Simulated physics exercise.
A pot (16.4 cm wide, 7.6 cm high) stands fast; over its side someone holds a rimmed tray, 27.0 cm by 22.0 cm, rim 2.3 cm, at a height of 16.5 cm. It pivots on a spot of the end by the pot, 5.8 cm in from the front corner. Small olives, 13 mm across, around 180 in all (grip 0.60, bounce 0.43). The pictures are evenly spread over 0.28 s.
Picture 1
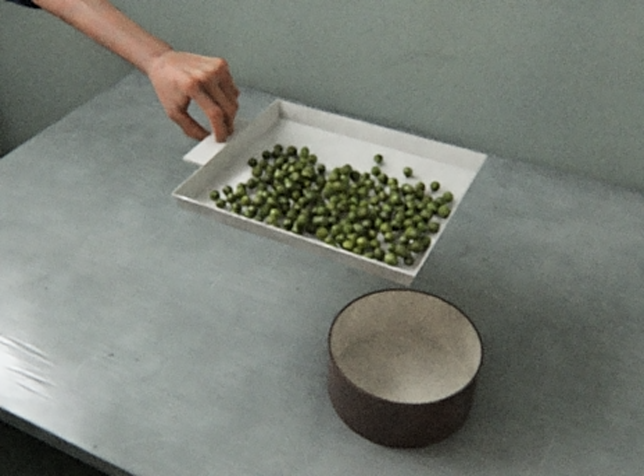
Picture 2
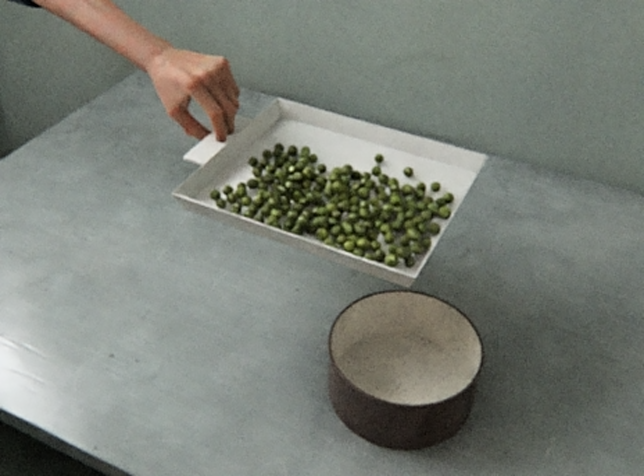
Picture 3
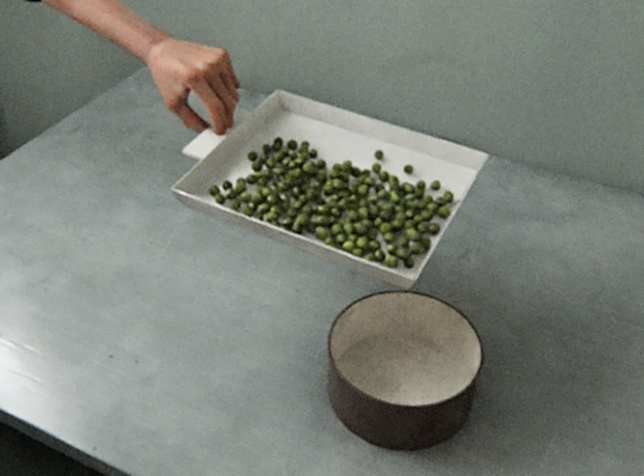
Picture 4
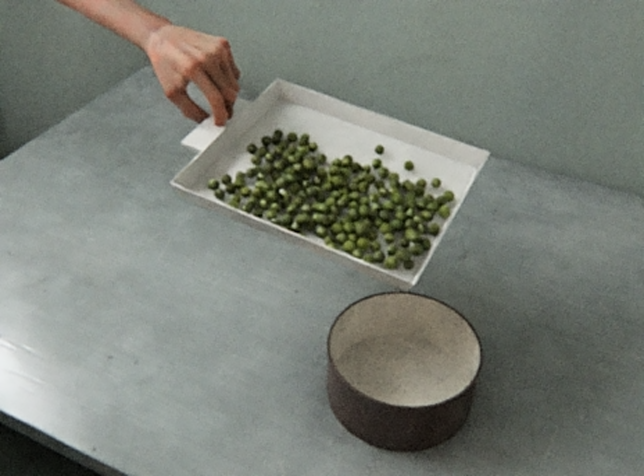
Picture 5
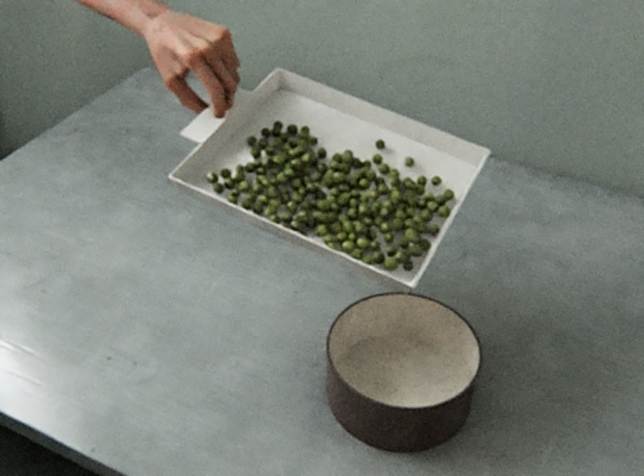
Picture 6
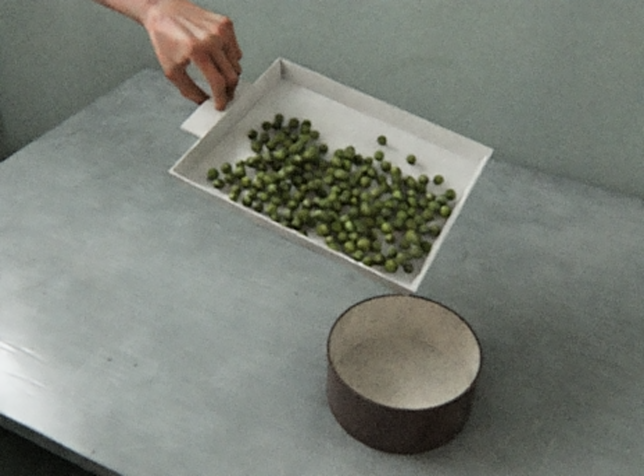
We see a hand holding the tab of a white rimmed tray of small round green pieces above a gray table, gradually raising the tray's far left side so it slants toward a dark round pot, the pieces staying bunched together.
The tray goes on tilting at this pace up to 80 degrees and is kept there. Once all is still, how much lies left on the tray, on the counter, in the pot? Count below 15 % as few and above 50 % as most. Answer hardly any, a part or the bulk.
Left on the tray: Hardly any; on the counter: Hardly any; in the pot: The bulk.
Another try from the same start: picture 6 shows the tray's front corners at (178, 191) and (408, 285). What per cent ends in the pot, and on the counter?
Pot 70, counter 25.
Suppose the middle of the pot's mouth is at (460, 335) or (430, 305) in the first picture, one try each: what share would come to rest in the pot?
Some 75 and 30 per cent.
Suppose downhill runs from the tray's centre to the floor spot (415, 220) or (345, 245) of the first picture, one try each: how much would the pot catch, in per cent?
About 25 and 75 per cent.
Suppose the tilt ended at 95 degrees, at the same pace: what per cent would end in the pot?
Then about 95 per cent.
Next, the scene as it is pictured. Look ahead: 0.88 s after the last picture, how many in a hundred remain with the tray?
Some 95 per cent of the load.
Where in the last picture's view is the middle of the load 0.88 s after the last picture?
Near (382, 205).
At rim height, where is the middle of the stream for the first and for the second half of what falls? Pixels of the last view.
First near (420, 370), later near (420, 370).
Then, 0.52 s after the last picture, tilt 45 degrees; the tray holds 100 %, the pot 0 %.
Then, 0.88 s after the last picture, tilt 66 degrees; the tray holds 95 %, the pot 0 %.
Then, 1.32 s after the last picture, tilt 80 degrees; the tray holds 40 %, the pot 40 %.
In the end, tray 5 %, counter 5 %, pot 90 %.
